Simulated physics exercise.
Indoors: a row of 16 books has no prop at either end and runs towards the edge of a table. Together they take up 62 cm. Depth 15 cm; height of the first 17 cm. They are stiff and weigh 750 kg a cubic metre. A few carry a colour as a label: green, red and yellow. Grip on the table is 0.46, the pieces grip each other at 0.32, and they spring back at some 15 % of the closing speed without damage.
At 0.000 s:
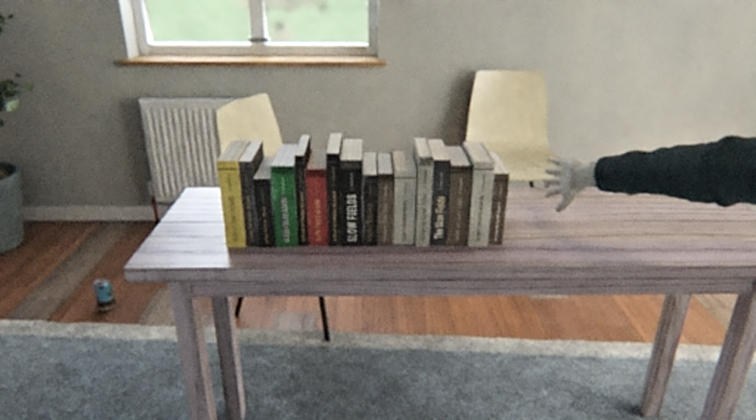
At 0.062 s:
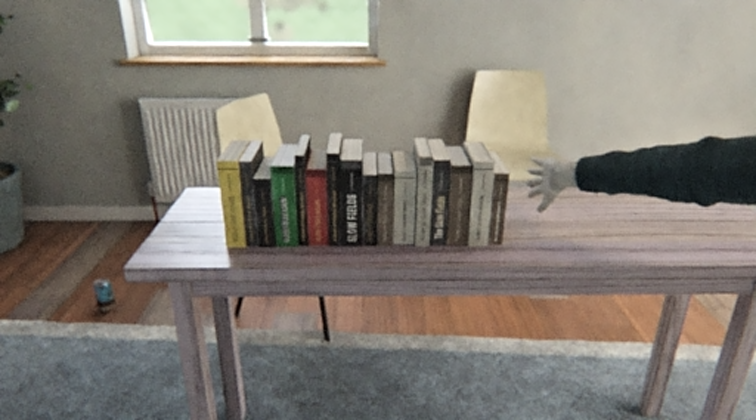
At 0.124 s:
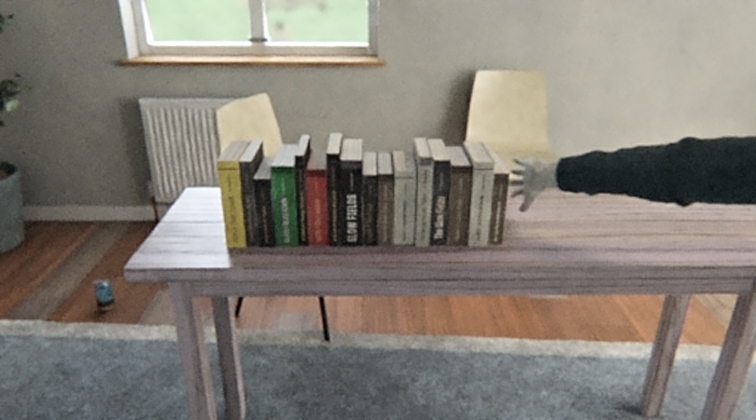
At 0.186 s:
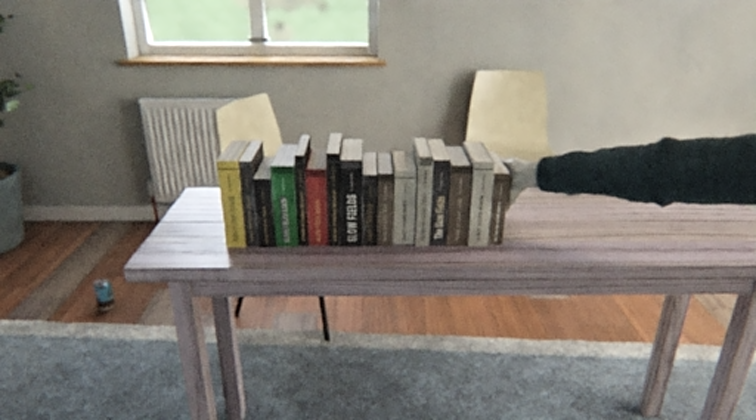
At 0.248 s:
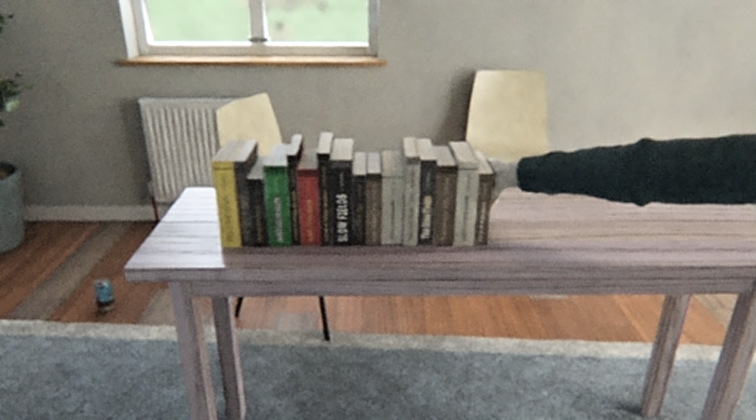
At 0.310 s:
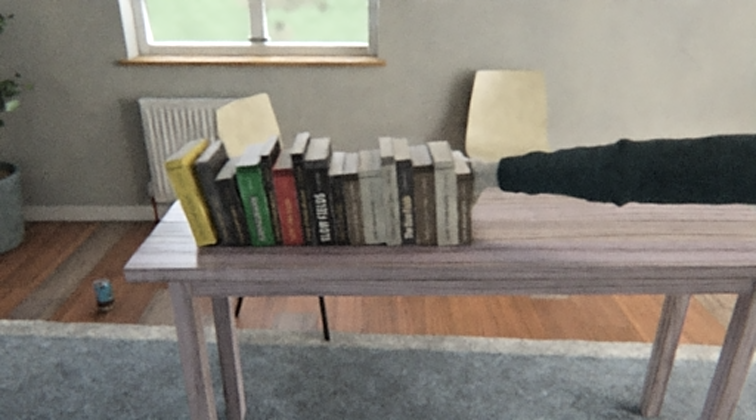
A hand in a dark sleeve reaches in from the right and pushes a row of upright books left, tilting the yellow one.
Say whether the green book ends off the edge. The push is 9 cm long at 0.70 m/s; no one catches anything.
In the end the green book is still on top.
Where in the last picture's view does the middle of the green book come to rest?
Near (189, 207).
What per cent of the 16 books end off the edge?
About 10 per cent.
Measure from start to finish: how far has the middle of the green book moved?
Some 25 cm.
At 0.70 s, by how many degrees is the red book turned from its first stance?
Roughly 40°.
After 0.38 s, none of the 16 books off the edge, 16 disturbed; green book leaning 17°; yellow book leaning 40°.
After 0.70 s, 1 of the 16 books off the edge; green book leaning 58°; yellow book on its side.
By the end (1.1 s), 2 of the 16 books off the edge; green book leaning 66°; yellow book on its side; red book leaning 42°. As the last picture would show them, middles, green book near (189, 207), yellow book near (118, 400).
